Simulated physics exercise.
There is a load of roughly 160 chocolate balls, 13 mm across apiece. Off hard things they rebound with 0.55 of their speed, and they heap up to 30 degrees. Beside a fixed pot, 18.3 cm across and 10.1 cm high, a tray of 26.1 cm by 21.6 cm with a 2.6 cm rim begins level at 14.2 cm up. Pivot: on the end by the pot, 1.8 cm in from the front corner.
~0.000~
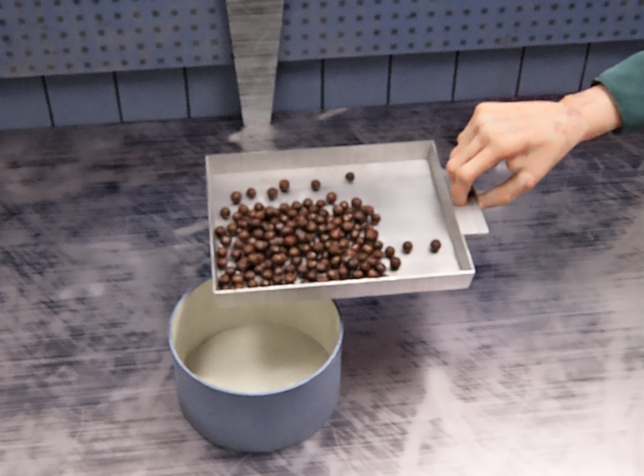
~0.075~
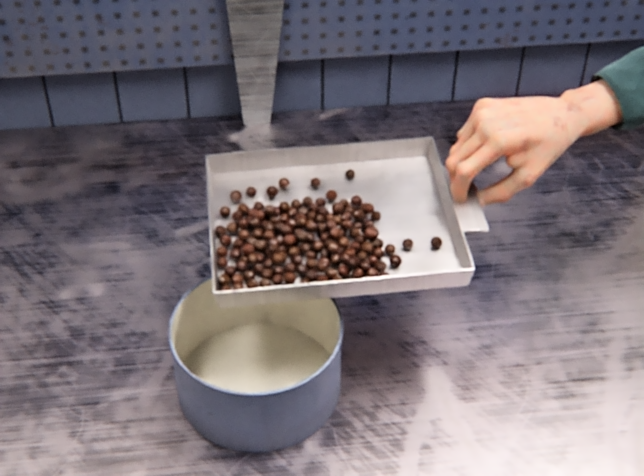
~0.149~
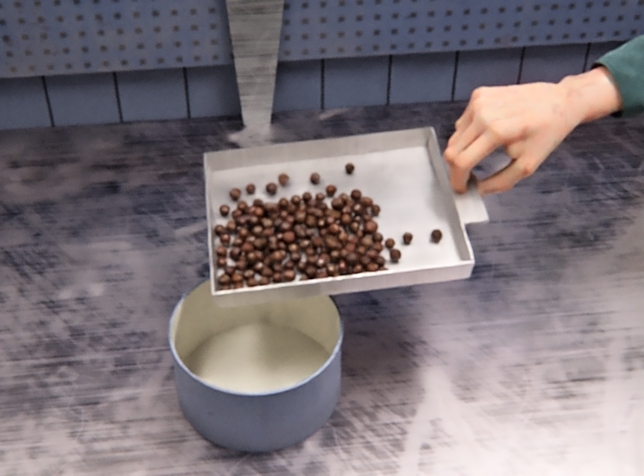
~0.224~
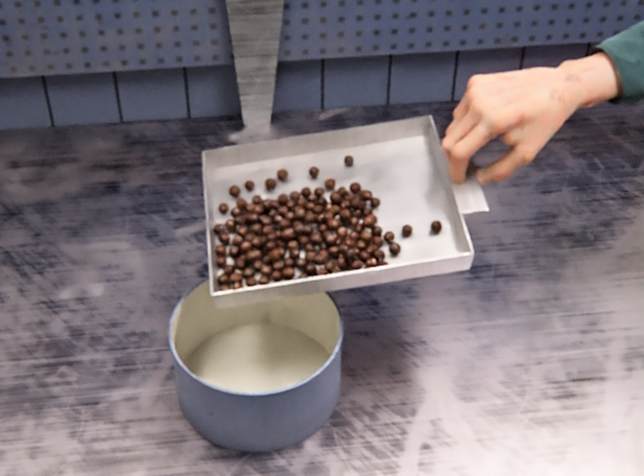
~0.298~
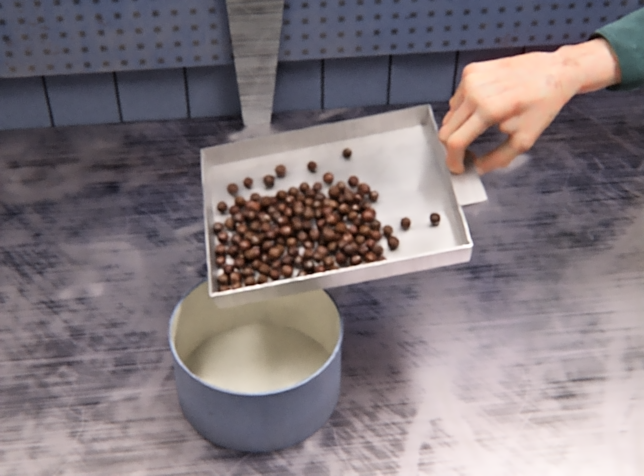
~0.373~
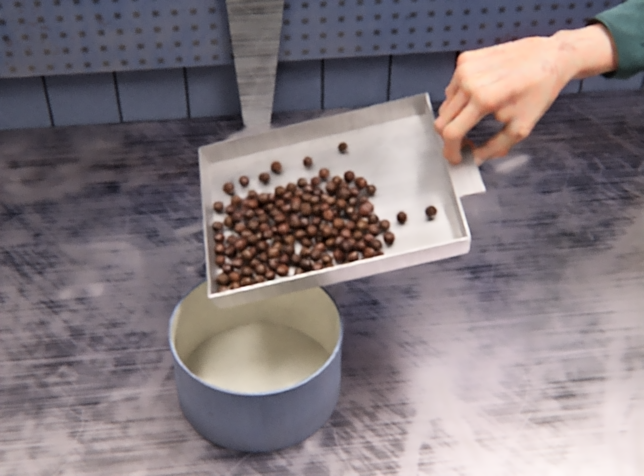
On a scuffed grey surface before a blue perforated panel, a hand at the right holds a pale shallow tray of brown balls above a blue pot. The hand raises the tray's right side, slowly at first, tilting it modestly toward the left, while the balls stay clustered inside.
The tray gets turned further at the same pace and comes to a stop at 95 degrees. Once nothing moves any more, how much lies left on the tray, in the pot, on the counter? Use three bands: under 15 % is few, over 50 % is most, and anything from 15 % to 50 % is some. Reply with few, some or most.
Tray: Few, pot: Some, counter: Most.
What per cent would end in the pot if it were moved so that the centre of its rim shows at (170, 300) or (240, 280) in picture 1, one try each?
90 % and 0 %.
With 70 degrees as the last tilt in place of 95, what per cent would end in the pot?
That would give about 5 per cent.
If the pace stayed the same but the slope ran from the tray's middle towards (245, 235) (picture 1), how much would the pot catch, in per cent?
That comes to around 10 per cent.
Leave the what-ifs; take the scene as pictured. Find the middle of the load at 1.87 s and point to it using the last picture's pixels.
Roughly (211, 225).
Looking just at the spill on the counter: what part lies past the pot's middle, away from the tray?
I reckon around 100 per cent.
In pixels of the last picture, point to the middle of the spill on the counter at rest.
You'll find it at about pixel (90, 389).
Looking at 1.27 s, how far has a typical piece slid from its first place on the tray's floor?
Around 2 centimetres.
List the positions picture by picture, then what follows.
The first picture shows tray tilt 0 degrees, front corners at (218, 290) and (470, 269); middle of the pieces at (302, 238); pot at (256, 326).
The second picture shows tray tilt 1 degrees, front corners at (218, 290) and (470, 267); middle of the pieces at (302, 237).
The third picture shows tray tilt 4 degrees, front corners at (217, 291) and (470, 259), lowest corner left front; middle of the pieces at (301, 233).
The fourth picture shows tray tilt 7 degrees, front corners at (215, 291) and (469, 251), lowest corner left front; middle of the pieces at (299, 230).
The fifth picture shows tray tilt 10 degrees, front corners at (214, 292) and (467, 243), lowest corner left front; middle of the pieces at (298, 226).
The sixth picture shows tray tilt 13 degrees, front corners at (213, 293) and (465, 235), lowest corner left front; middle of the pieces at (295, 224); pot at (256, 326). Its pace works out near 40 degrees a second.
Then, at 1.27 s, tilt 51 degrees; the tray holds 100 %, the pot 0 %.
After 1.87 s, tilt 77 degrees; the tray holds 95 %, the pot 0 %.
After 2.51 s, tilt 95 degrees; the tray holds 10 %, the pot 20 %.
At rest (3.5 s), tray 0 %, pot 30 %, counter 70 %.
